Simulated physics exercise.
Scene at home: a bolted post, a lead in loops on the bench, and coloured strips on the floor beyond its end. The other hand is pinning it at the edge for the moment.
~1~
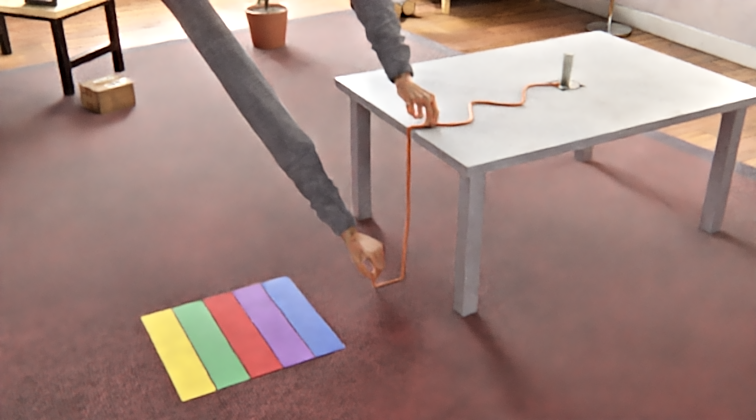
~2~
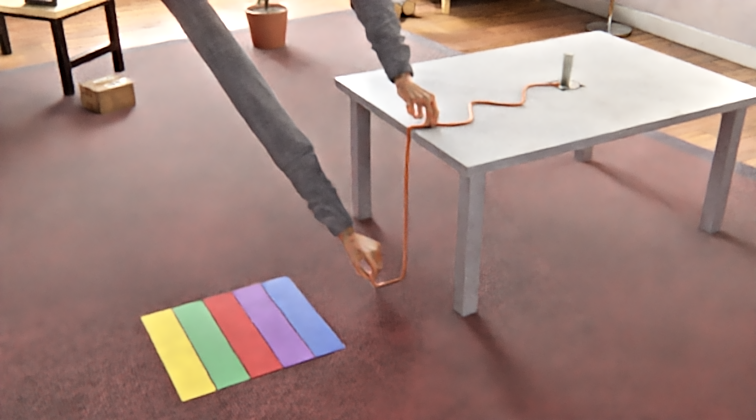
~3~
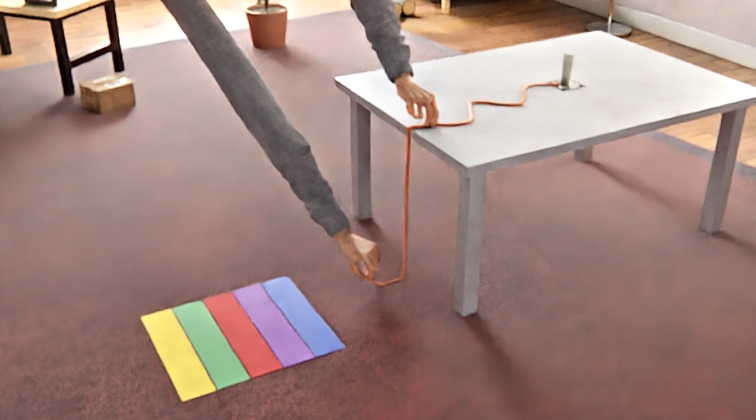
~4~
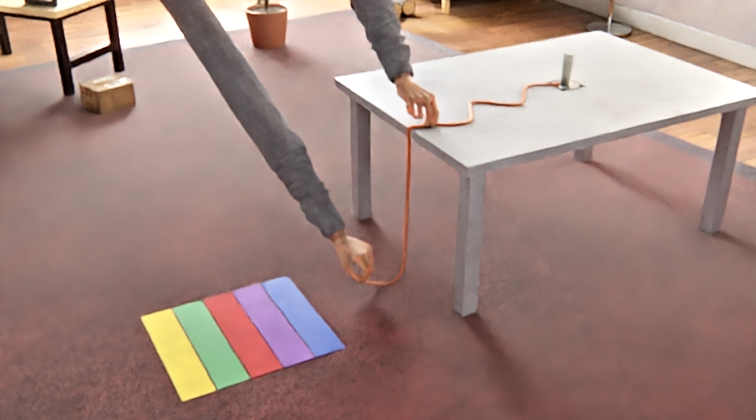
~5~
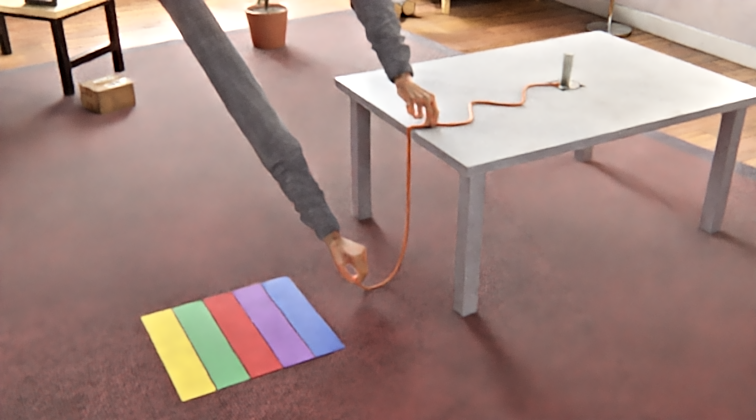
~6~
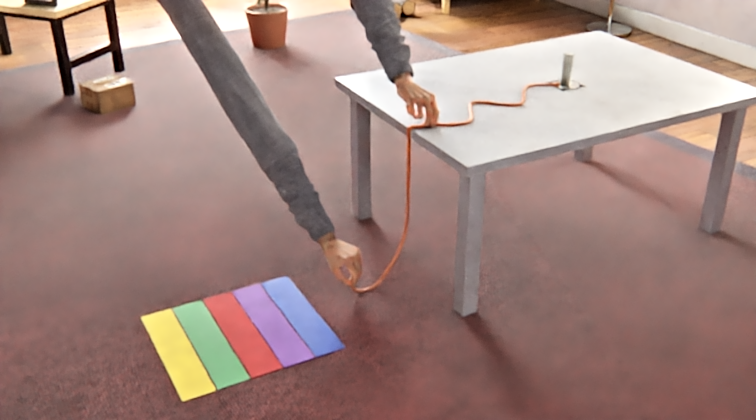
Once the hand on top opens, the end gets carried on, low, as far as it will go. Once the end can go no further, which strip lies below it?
The green strip lies below it.
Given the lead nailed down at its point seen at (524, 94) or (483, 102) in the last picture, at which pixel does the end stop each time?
Per try (px, approx.): (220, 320), (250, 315).
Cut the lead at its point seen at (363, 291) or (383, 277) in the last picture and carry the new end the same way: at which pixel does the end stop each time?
First (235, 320), then (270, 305).
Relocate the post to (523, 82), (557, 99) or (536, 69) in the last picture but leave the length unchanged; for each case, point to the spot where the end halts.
Per try, approx.: (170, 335); (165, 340); (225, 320).
Soon after, end near (269, 308); over purple.
After that, end near (230, 319); over red.
At the stop, end near (208, 325); over green. Over green.
